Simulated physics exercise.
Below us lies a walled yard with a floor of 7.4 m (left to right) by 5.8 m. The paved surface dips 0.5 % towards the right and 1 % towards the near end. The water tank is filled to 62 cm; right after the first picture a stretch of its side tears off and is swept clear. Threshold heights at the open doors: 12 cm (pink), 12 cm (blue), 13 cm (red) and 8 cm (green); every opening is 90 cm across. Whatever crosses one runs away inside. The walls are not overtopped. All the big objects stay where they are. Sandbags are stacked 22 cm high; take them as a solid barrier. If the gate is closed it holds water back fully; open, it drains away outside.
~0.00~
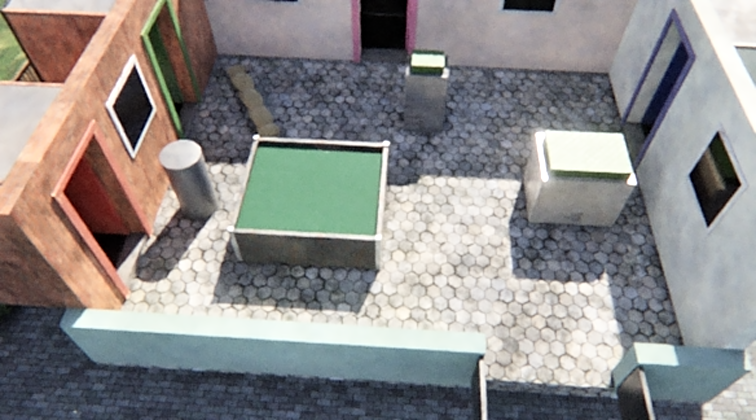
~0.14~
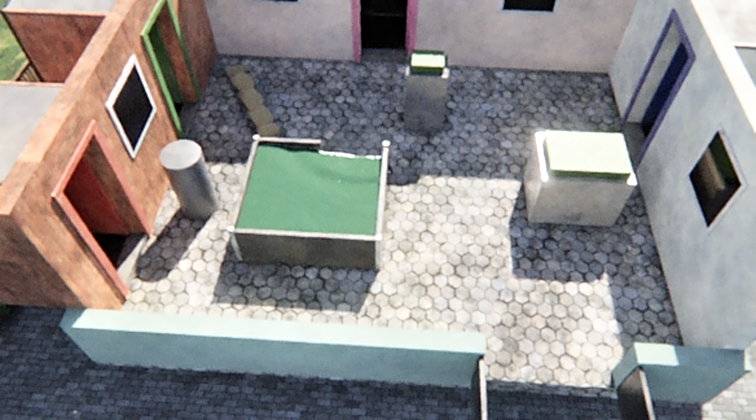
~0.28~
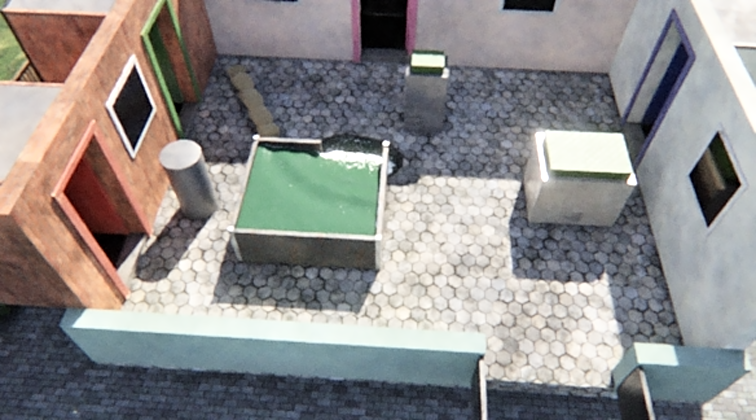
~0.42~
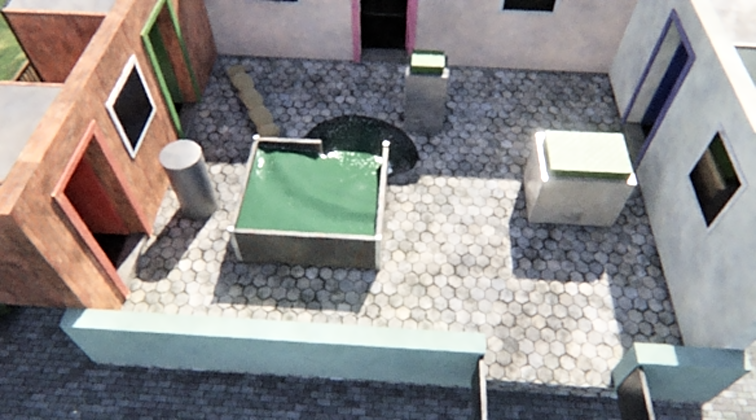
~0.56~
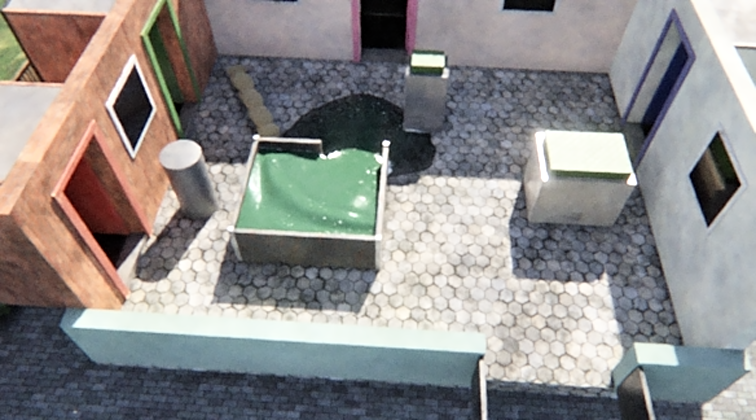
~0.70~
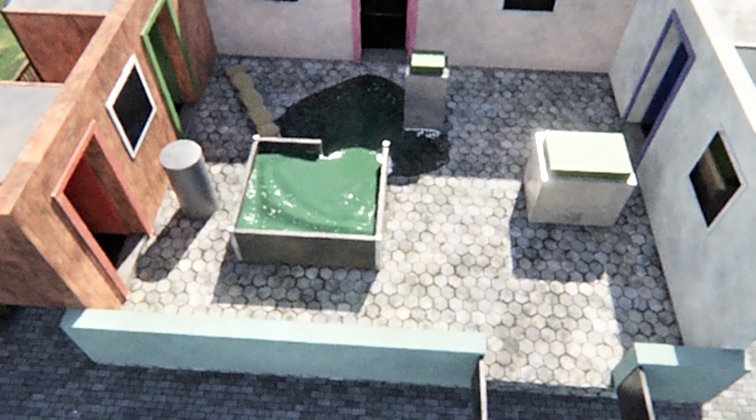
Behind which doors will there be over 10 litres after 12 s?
Door by door: At the pink door it passes the limit; at the blue door it does not reach the limit; at the red door it does not reach the limit; at the green door it keeps below the limit.
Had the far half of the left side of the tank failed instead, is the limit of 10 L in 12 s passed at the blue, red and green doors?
Against that limit: Blue not over, red not over, green above.
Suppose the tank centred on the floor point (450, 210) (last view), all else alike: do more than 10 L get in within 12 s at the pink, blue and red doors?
Against that limit: Pink below, blue not over, red below.
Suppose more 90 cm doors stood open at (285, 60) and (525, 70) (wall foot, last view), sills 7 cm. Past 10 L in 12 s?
In that order: Over, below.
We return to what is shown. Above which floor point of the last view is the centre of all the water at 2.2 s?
At about (344, 162).
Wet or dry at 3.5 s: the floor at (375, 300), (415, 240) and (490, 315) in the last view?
In turn: Not reached, not reached, still dry.
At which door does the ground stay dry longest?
It is the red one.
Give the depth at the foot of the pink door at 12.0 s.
About 4.0 cm.
After 1.4 s water covers 20 % of the floor and is deepest (34 cm) near (356, 171); pink door 22 cm at the sill, 21 L in, blue door not reached, red door not reached, green door not reached.
After 2.2 s water covers 30 % of the floor and is deepest (29 cm) near (378, 64); pink door 28 cm at the sill, 103 L in, blue door not reached, red door not reached, green door not reached.
After 3.5 s water covers 45 % of the floor and is deepest (20 cm) near (227, 57); pink door 19 cm at the sill, 183 L in, blue door 8 cm at the sill, 0 L in, red door not reached, green door 3 cm at the sill, 0 L in.
After 7.0 s water covers 65 % of the floor and is deepest (12 cm) near (344, 170); pink door 8 cm at the sill, 213 L in, blue door 10 cm at the sill, 0 L in, red door 2 cm at the sill, 0 L in, green door 2 cm at the sill, 0 L in.
After 12.0 s water covers 85 % of the floor and is deepest (8 cm) near (592, 175); pink door 4 cm at the sill, 213 L in, blue door 7 cm at the sill, 0 L in, red door 3 cm at the sill, 0 L in, green door 3 cm at the sill, 0 L in.
